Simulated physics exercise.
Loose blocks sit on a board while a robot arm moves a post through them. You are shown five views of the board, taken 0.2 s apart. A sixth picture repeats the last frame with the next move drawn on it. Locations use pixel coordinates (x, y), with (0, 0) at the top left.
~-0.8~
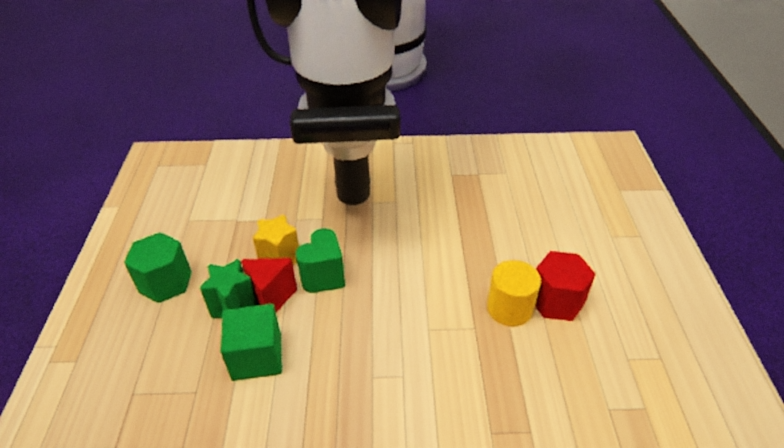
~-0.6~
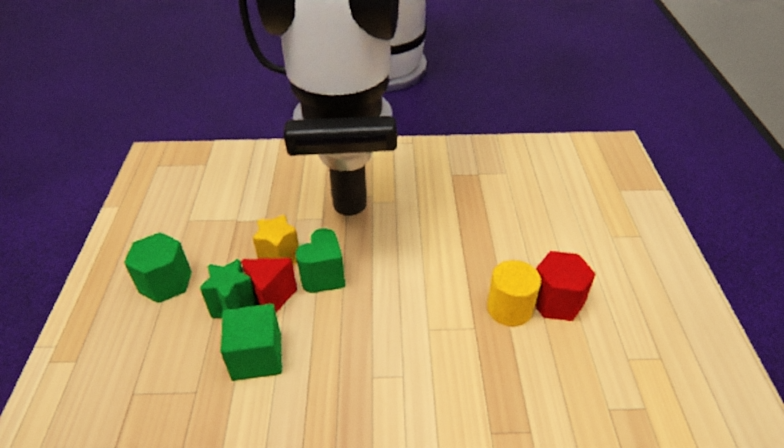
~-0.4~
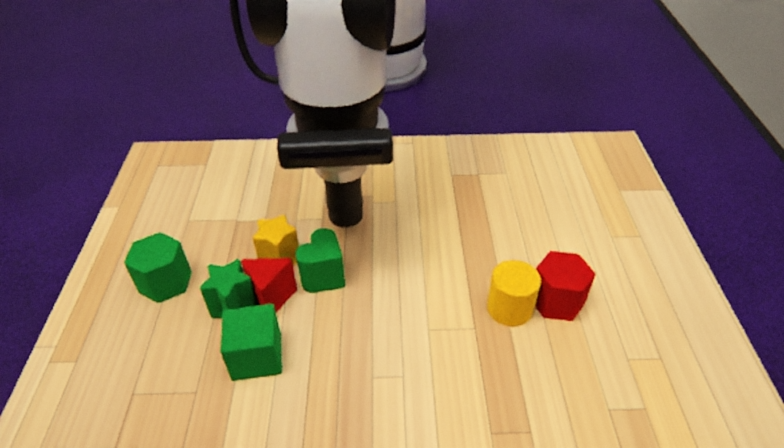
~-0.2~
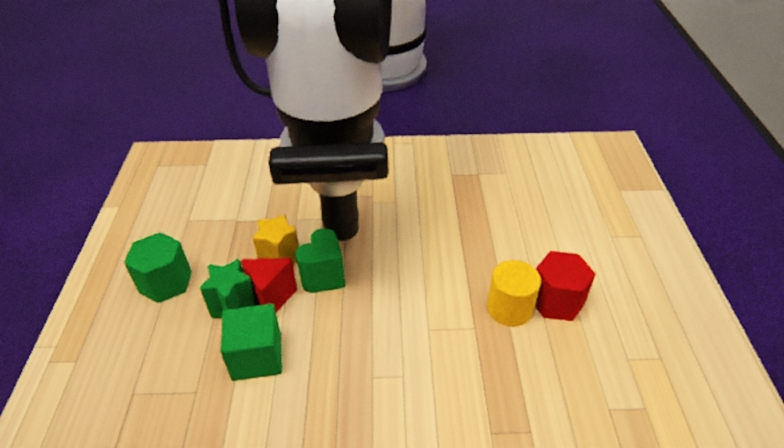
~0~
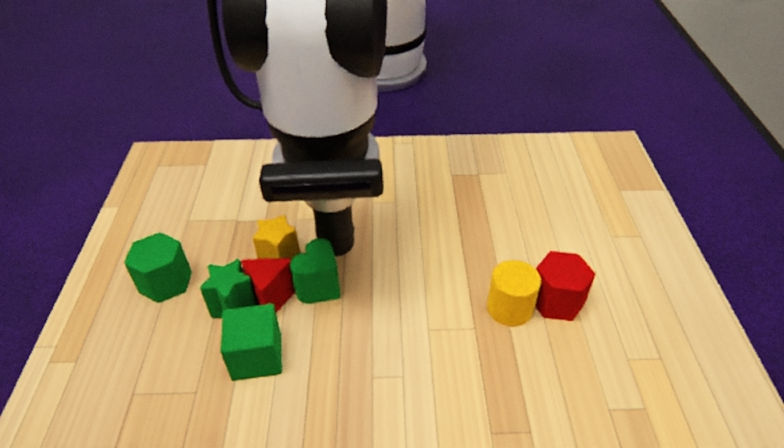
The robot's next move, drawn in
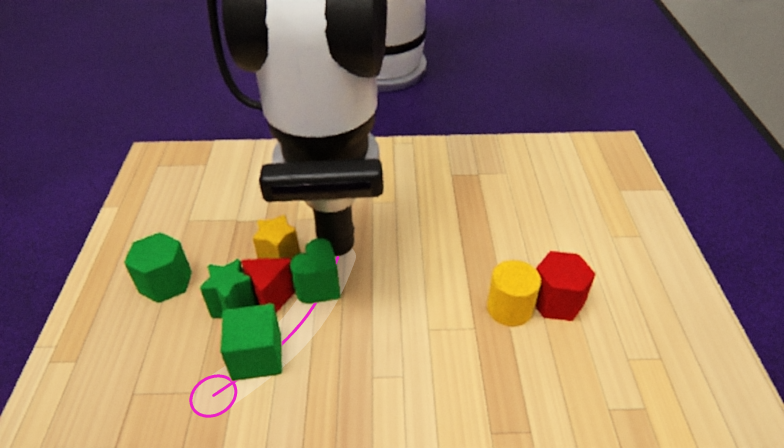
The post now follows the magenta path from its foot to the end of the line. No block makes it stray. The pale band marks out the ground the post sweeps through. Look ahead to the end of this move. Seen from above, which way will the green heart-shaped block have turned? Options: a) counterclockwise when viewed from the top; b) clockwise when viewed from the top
I choose a.
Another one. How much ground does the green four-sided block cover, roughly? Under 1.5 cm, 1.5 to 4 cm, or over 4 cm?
Travels over 4 cm.
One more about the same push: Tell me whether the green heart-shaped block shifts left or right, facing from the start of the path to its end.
Facing the way the path runs, start to end, you'll find the green heart-shaped block has shifted left.
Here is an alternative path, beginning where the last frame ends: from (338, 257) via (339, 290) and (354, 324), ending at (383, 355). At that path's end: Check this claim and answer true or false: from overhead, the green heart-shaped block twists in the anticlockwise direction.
This is false.
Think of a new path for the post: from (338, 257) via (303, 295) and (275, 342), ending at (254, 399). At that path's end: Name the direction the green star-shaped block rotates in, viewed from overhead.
It turns round clockwise.
The line goes from (338, 257) via (315, 304) and (274, 351), ending at (213, 396).
On the path given first. One third of the way, post (313, 291); green four-sided block (230, 344); green heart-shaped block (288, 310).
Two thirds of the way, post (270, 339); green four-sided block (216, 368), turned 65° clockwise; green heart-shaped block (271, 361), turned 60° anticlockwise.
At the end, post (208, 383); green four-sided block (168, 421), turned 55° clockwise; red triangle unmoved; green heart-shaped block (260, 375), turned 110° anticlockwise.
